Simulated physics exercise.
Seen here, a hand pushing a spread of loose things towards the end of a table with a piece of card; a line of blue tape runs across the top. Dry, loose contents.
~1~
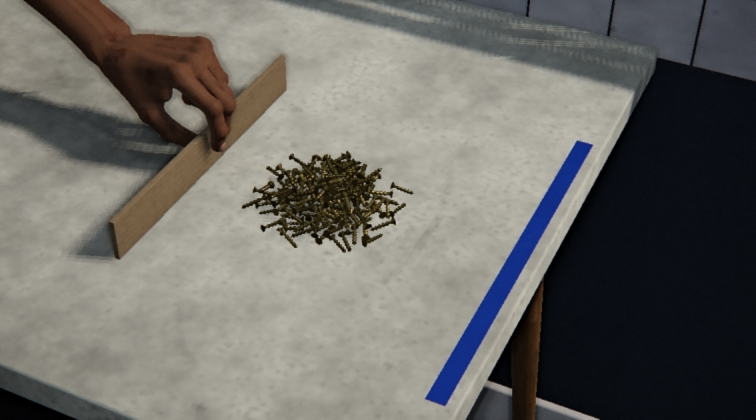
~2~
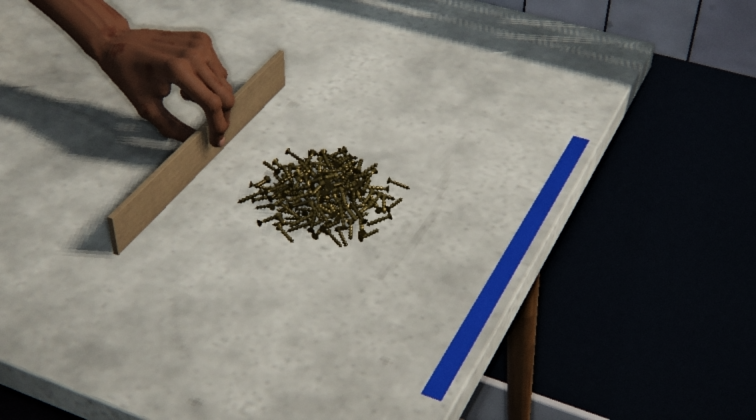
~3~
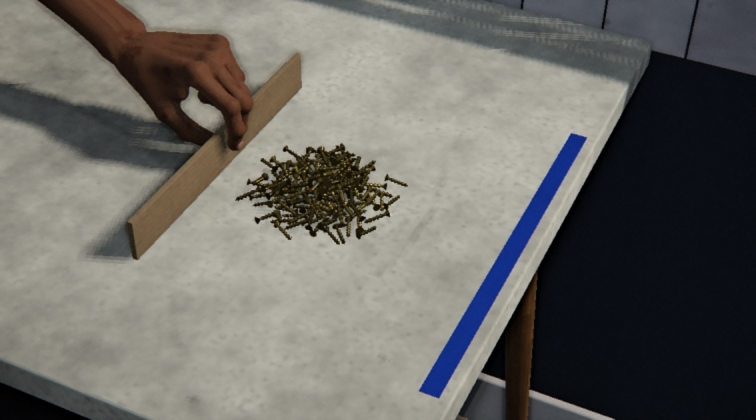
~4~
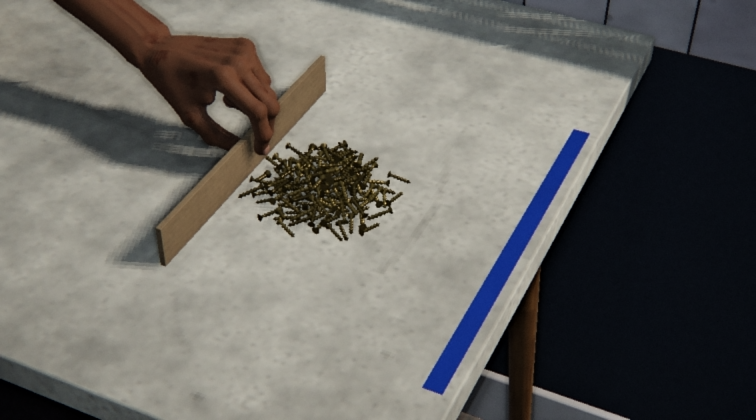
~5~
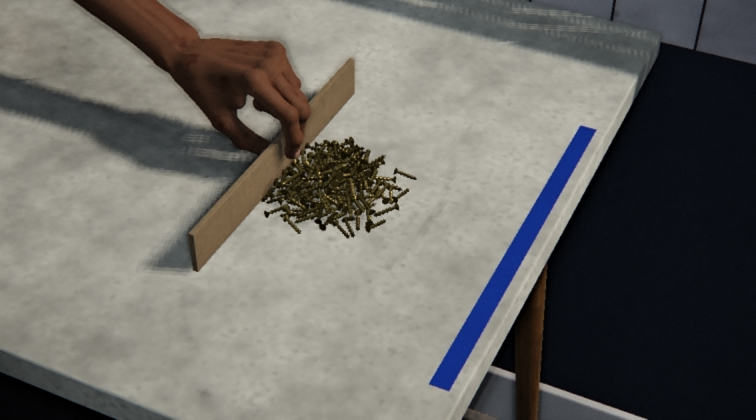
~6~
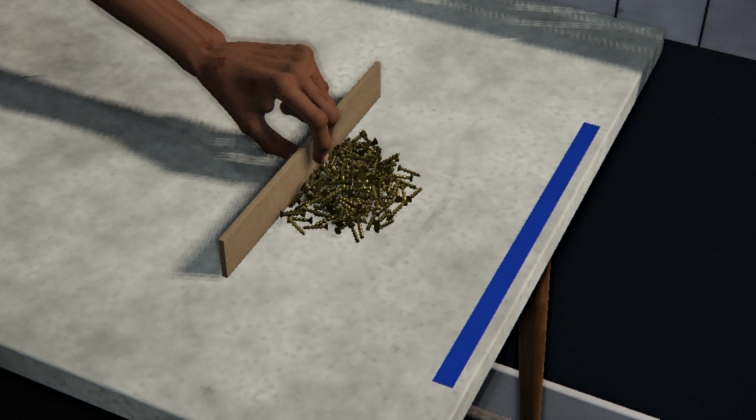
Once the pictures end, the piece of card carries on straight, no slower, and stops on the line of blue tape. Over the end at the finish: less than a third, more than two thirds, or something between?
Looks like the floor receives above two thirds.
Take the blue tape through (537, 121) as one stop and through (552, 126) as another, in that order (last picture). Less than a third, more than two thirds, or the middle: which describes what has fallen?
For the first place it's below one third, and for the second it's the middle third.
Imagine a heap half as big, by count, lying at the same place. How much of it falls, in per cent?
Roughly 100 per cent.
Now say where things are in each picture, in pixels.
Piece of card (127, 227), at rest; blue tape (579, 153), right by the edge; edge at (537, 269); the heap (323, 201), brass screws, in the first picture.
Piece of card (126, 222), in the second picture.
Piece of card (145, 227); the heap (318, 194), in the third picture.
Piece of card (173, 233), in the fourth picture.
Piece of card (205, 238); the heap (329, 181), about a tenth pushed along, in the fifth picture.
Piece of card (235, 244); blue tape (586, 135); edge at (544, 251); the heap (350, 184), almost all pushed along, in the sixth picture.
Just after the last frame, piece of card still moving, near (422, 176); heap all on the table, its front near (499, 243).
A moment on, piece of card stopped at the blue tape; heap the larger part over the edge.
Further on, piece of card stopped at the blue tape; heap almost all over the edge.
When it is over, piece of card stopped at the blue tape; heap almost all over the edge.
